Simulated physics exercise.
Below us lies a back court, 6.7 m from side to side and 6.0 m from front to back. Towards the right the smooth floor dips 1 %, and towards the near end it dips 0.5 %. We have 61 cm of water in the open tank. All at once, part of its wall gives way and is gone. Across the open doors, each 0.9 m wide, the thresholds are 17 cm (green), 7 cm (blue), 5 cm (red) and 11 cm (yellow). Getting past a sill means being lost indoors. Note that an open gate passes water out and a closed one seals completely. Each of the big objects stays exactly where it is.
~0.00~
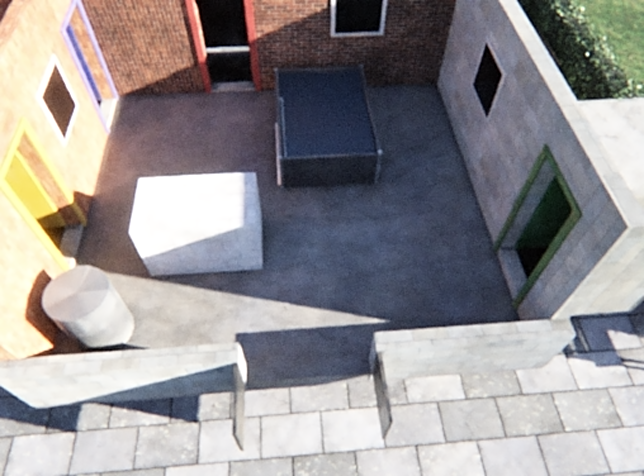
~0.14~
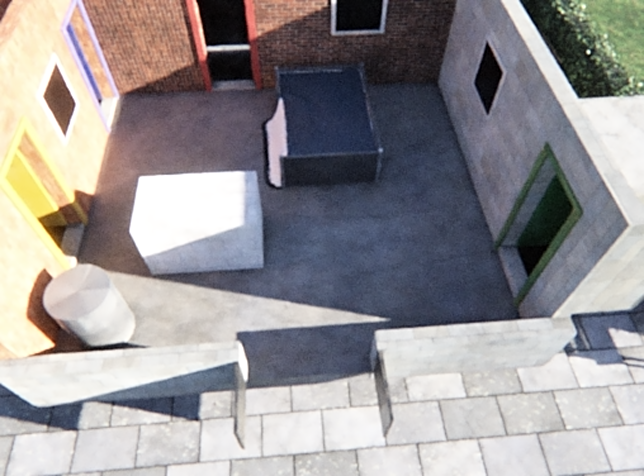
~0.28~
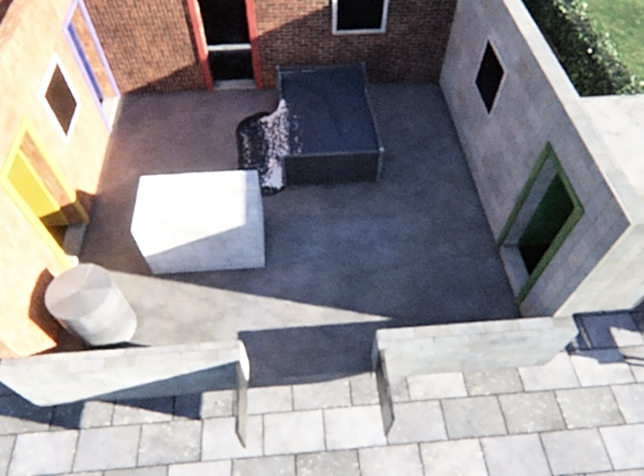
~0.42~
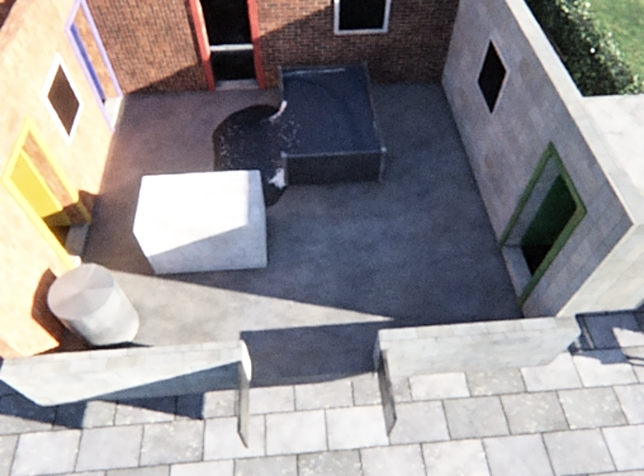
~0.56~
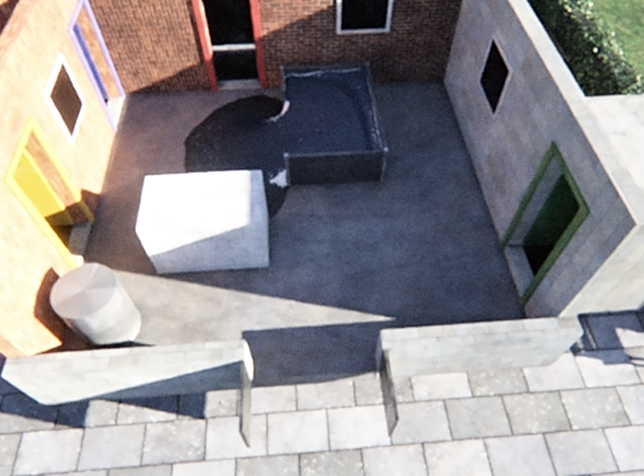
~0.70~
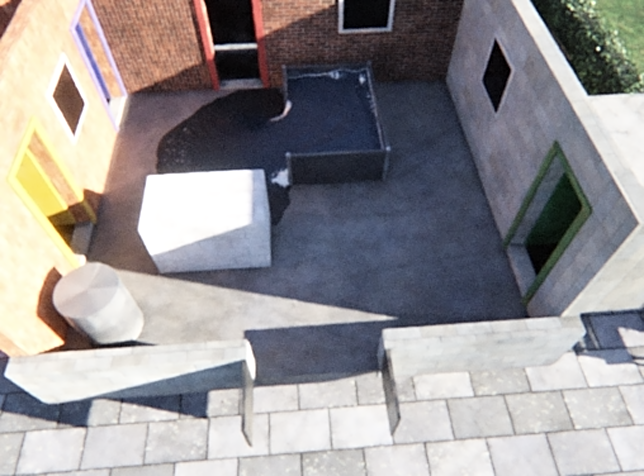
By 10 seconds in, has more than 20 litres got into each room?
The green door will not let too much through, the blue door will let too much through, the red door will let too much through, the yellow door will let too much through.
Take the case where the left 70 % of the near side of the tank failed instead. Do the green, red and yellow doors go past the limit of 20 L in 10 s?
Note: Green short of the mark, red short of the mark, yellow short of the mark.
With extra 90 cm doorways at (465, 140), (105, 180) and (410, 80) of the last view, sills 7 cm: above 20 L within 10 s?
In that order: Short of it, beyond it, short of it.
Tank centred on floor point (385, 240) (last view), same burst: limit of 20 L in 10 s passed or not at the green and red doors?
Lab note: Green door limit not exceeded; red door limit exceeded.
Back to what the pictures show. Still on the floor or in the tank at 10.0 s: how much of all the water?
Near 84 in a hundred is still there.
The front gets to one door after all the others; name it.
Last: Green.
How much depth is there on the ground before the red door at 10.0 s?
Roughly 7.5 cm deep.
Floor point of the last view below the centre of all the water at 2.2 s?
Roughly (245, 154) in the last picture.
After 1.4 s water covers 30 % of the floor and is deepest (31 cm) near (108, 170); green door not reached, blue door 10 cm at the sill, 1 L in, red door 4 cm at the sill, 0 L in, yellow door not reached.
After 2.2 s water covers 35 % of the floor and is deepest (36 cm) near (111, 200); green door not reached, blue door 23 cm at the sill, 43 L in, red door 2 cm at the sill, 0 L in, yellow door 21 cm at the sill, 12 L in.
After 3.5 s water covers 45 % of the floor and is deepest (26 cm) near (58, 375); green door not reached, blue door 18 cm at the sill, 128 L in, red door 3 cm at the sill, 0 L in, yellow door 15 cm at the sill, 46 L in.
After 6.0 s water covers 65 % of the floor and is deepest (15 cm) near (277, 98); green door not reached, blue door 11 cm at the sill, 197 L in, red door 7 cm at the sill, 14 L in, yellow door 9 cm at the sill, 55 L in.
After 10.0 s water covers 90 % of the floor and is deepest (10 cm) near (516, 308); green door 10 cm at the sill, 0 L in, blue door 5 cm at the sill, 207 L in, red door 8 cm at the sill, 36 L in, yellow door 7 cm at the sill, 55 L in.
